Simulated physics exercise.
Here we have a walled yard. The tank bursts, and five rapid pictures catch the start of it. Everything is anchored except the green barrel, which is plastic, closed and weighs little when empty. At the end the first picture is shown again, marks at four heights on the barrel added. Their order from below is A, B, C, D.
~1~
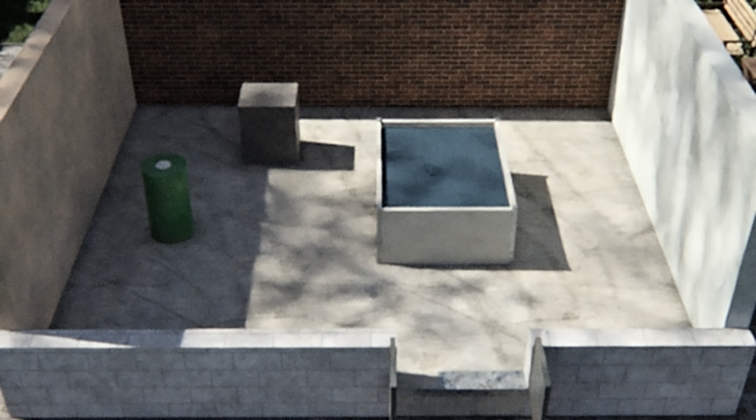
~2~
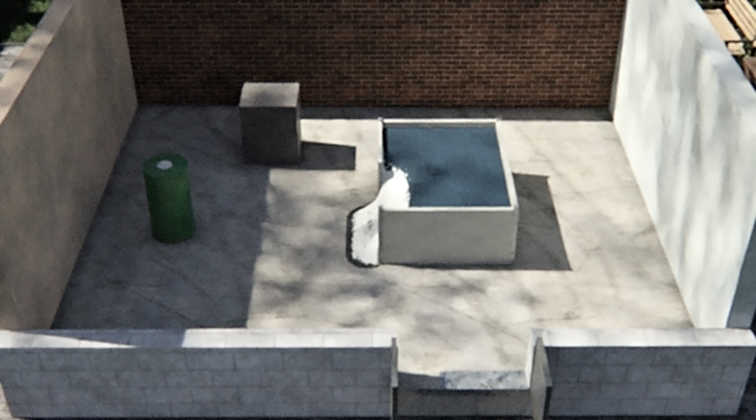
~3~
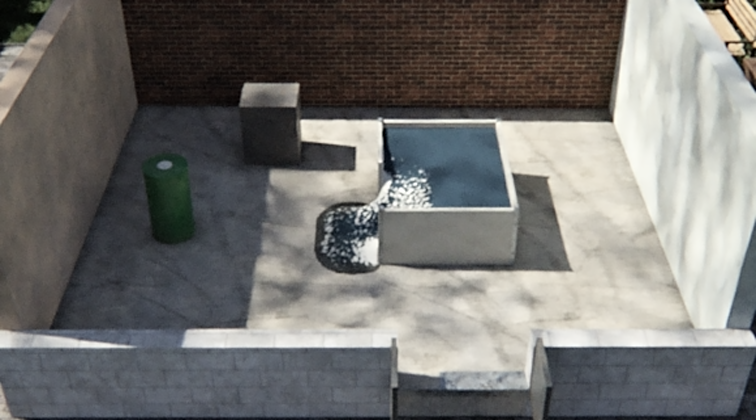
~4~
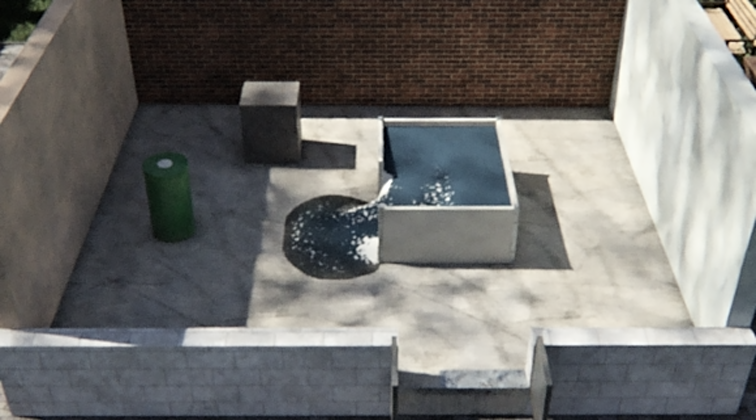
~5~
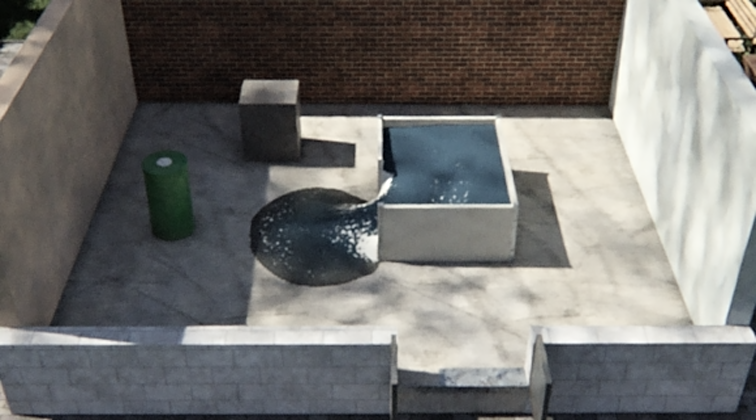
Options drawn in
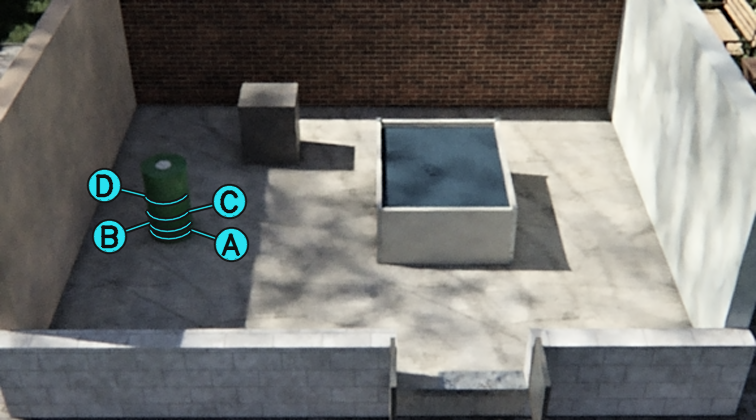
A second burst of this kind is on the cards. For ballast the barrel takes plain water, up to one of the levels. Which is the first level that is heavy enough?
The answer is line C.
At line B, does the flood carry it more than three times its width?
No.
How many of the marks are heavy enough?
Two of them.
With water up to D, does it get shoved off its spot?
No.
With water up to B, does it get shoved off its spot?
Yes.
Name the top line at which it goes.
That would be B.
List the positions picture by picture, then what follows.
In the first picture, lid of the green barrel at (163, 165); tank full, its middle at (442, 168); open gate at (463, 332).
In the second picture, water covers 1 % of the ground, mostly out of sight from here.
In the third picture, 3 % of the ground under water, its edge towards the barrel at (324, 226).
In the fourth picture, 5 % of the ground under water, its edge towards the barrel at (296, 223).
In the fifth picture, lid of the green barrel at (164, 162); 7 % of the ground under water, its edge towards the barrel at (262, 222).
In cyan, A at (168, 238); B at (167, 231); C at (165, 220); D at (163, 204); from the bottom up A, B, C, D.
If A is chosen, it is pushed about 5 times its own width away.
If B is chosen, it is pushed about its own width away.
If C is chosen, it does not move.
If D is chosen, it does not move.
